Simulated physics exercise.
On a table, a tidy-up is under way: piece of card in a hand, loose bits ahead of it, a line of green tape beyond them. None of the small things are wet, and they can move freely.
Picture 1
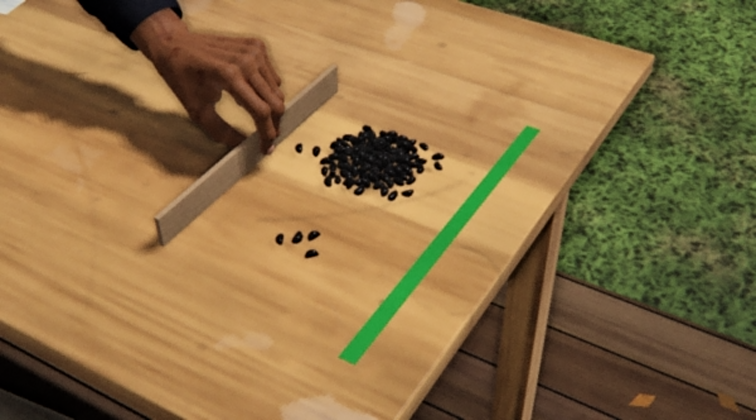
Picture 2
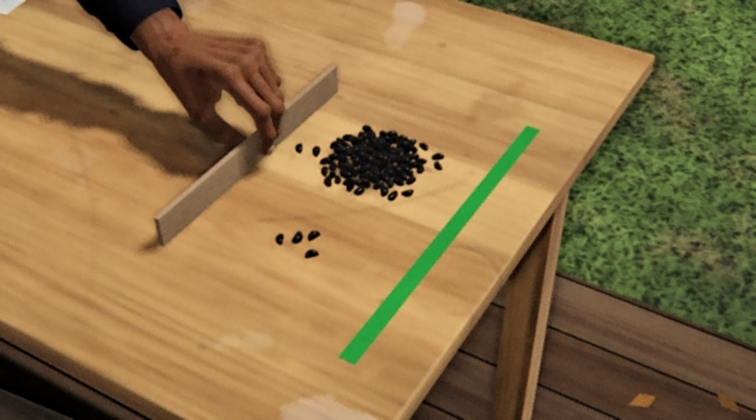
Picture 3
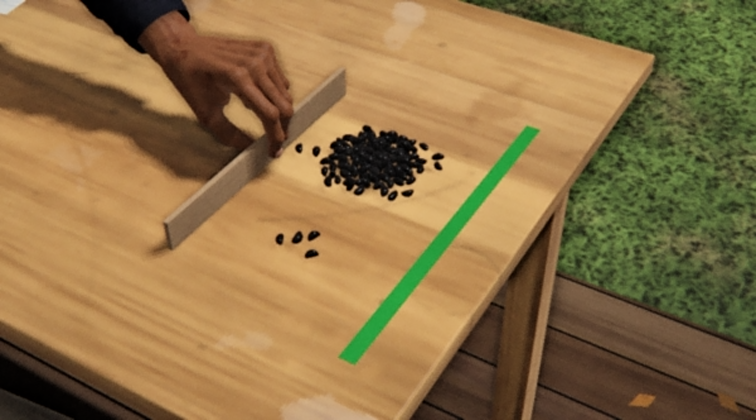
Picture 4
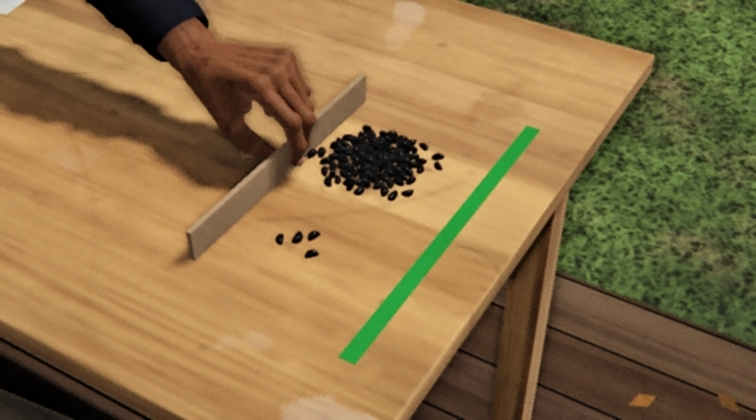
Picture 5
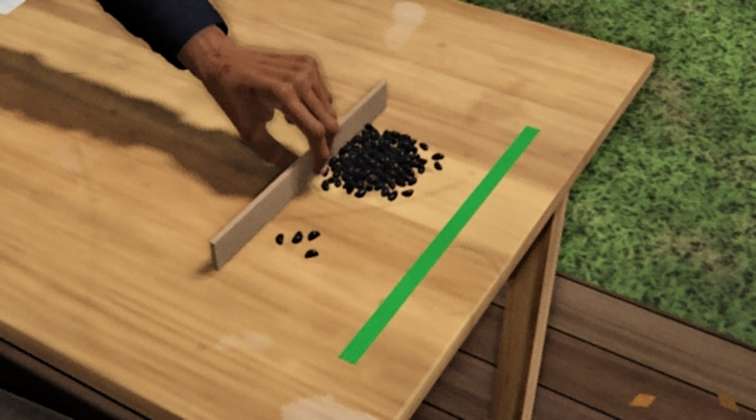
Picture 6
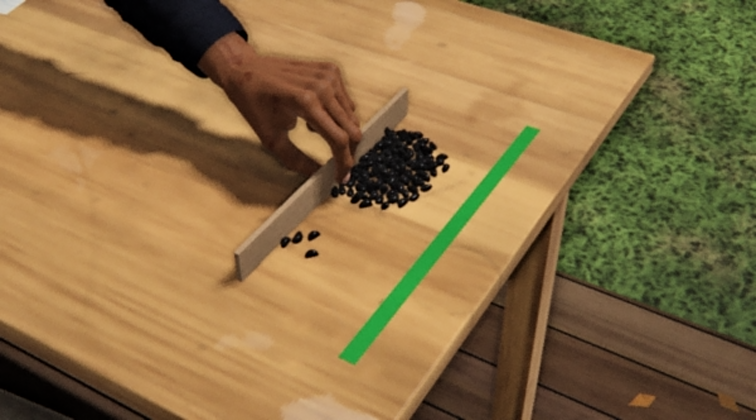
A hand sliding a piece of card rightward across a wooden table, pushing a pile of black beans towards green tape.
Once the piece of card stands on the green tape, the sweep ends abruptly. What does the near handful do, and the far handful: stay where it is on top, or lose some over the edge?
Result: The near handful loses nothing; the far handful loses some bits.
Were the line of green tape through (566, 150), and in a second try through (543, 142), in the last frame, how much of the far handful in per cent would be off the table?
Try 1 gives 90 percent, try 2 gives 50 percent.
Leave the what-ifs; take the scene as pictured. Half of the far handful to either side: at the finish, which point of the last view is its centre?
I'd put it somewhere close to (504, 212).
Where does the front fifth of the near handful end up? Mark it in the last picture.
About (429, 292).
Then, 0.51 s after the last picture, piece of card still moving, near (396, 187); near handful all on the table, its front near (355, 274); far handful all on the table, its front near (504, 196).
Then, 1.03 s after the last picture, piece of card stopped at the green tape; near handful all on the table, its front near (425, 303); far handful a small part over the edge.
Then, 1.31 s after the last picture, piece of card stopped at the green tape; near handful all on the table, its front near (429, 305); far handful about a quarter over the edge.
At rest, piece of card stopped at the green tape; near handful all on the table, its front near (429, 305); far handful about a quarter over the edge.
